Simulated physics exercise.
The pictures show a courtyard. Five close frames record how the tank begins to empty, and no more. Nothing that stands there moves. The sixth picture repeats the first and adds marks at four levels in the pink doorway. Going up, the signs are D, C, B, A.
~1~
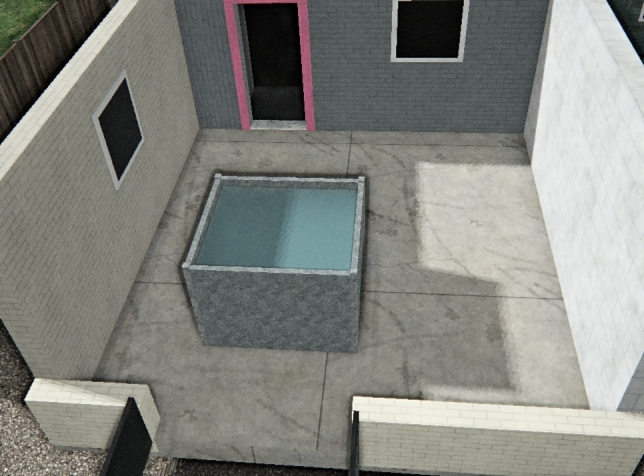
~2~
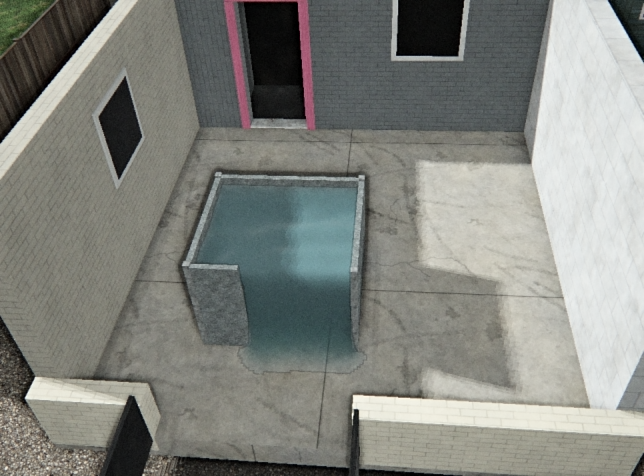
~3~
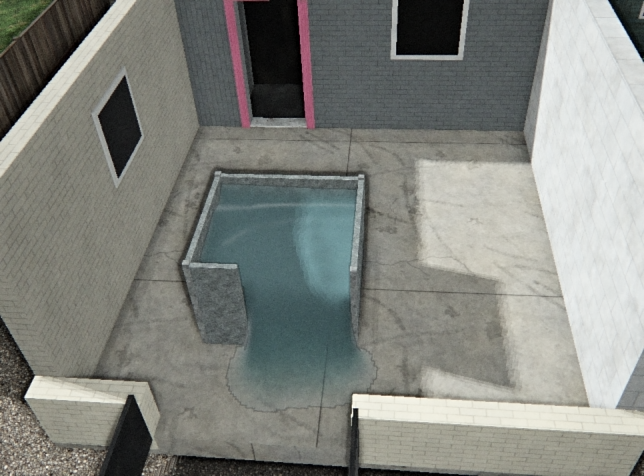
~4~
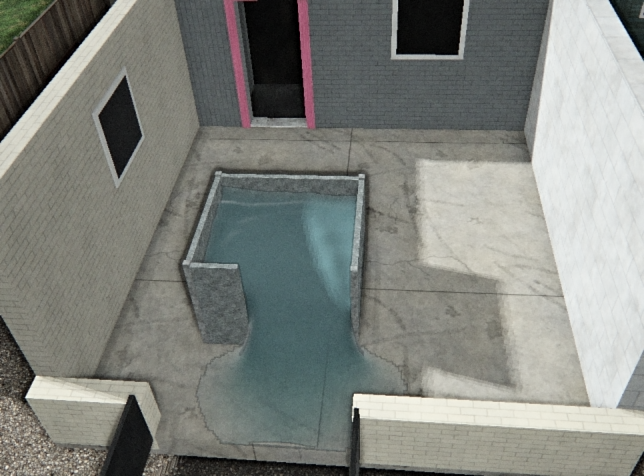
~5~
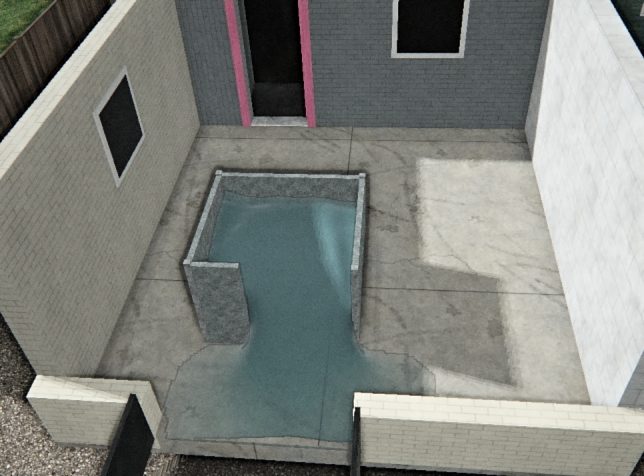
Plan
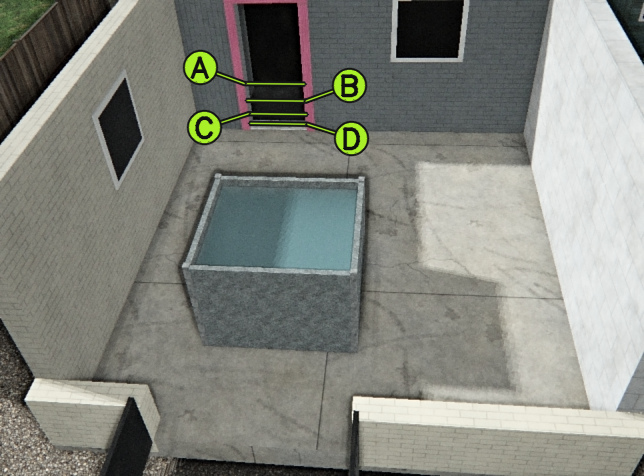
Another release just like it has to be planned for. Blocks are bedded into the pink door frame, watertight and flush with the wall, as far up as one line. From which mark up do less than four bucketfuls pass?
The limit is D.
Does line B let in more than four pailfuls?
No, not at all.
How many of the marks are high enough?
All of them.
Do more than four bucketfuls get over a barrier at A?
No, that is safe.
On the marked copy, A at (274, 83); B at (276, 100); C at (277, 114); D at (278, 123); from the bottom up D, C, B, A.
With A, nothing gets over.
With B, nothing gets over.
With C, nothing gets over.
With D, nothing gets over.
